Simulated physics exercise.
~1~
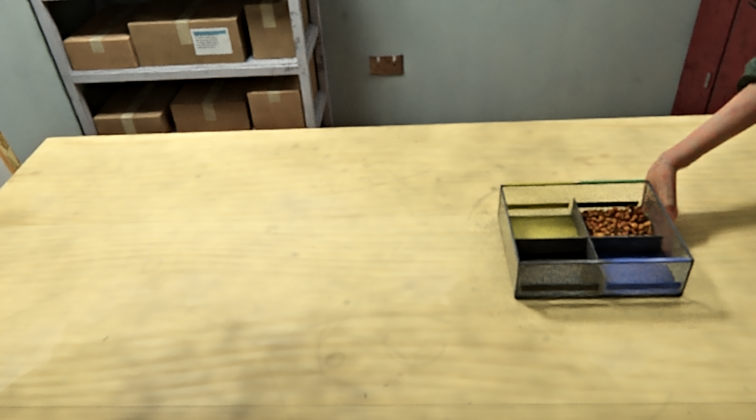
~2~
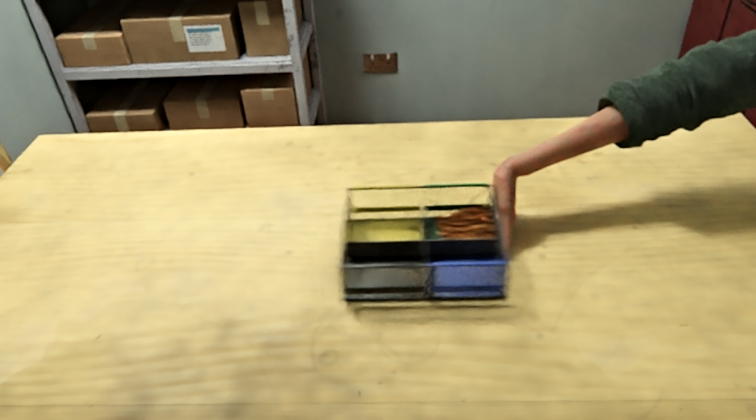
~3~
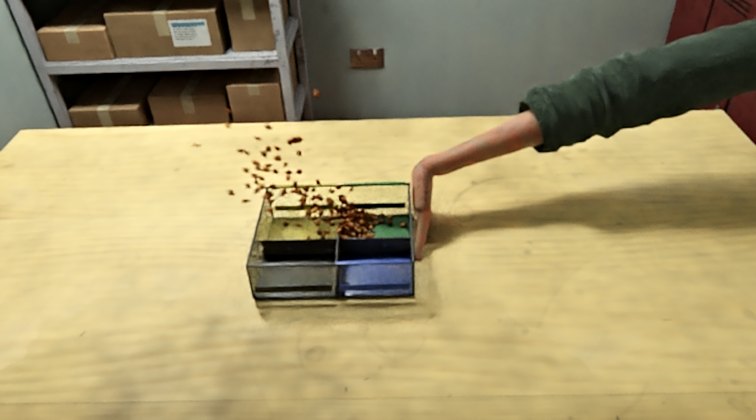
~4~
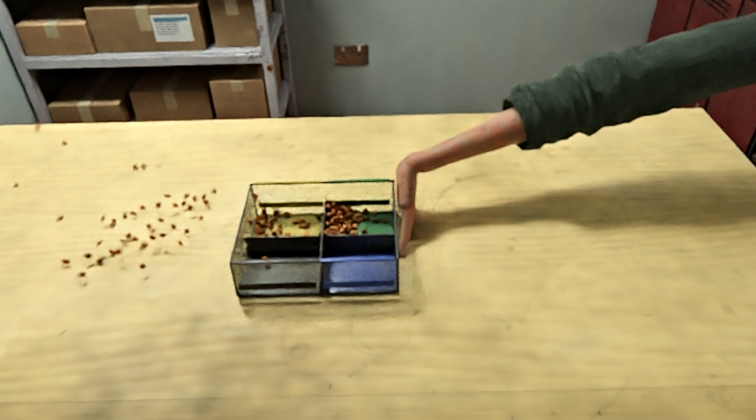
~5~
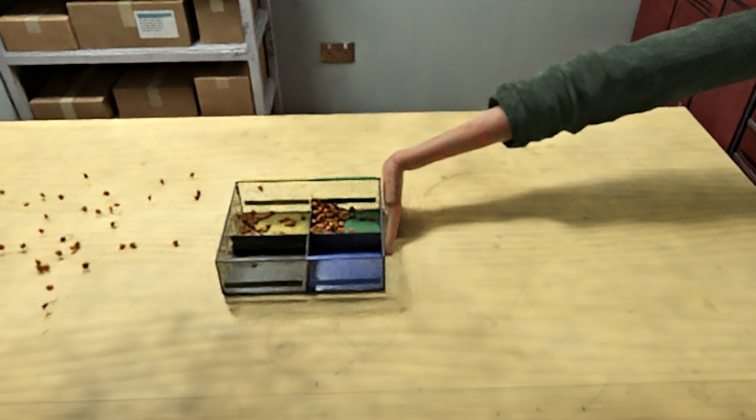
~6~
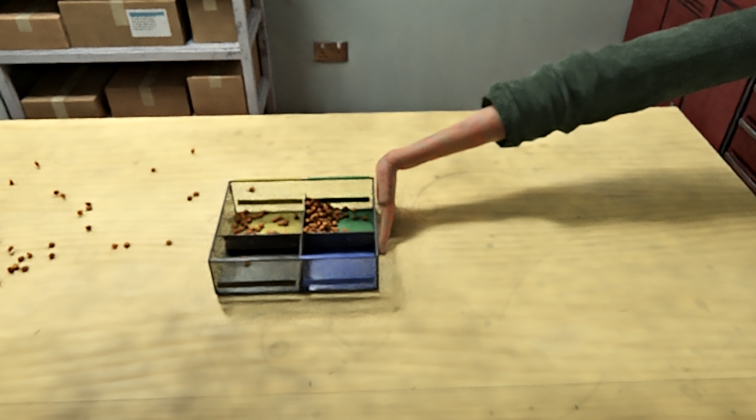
The clip shows a hand pushing a divided tray of small brown pieces leftward across a wooden table and stopping, whereupon pieces fly out of the green compartment, some landing in the yellow one and others scattering over the tabletop, while many stay in the green one.
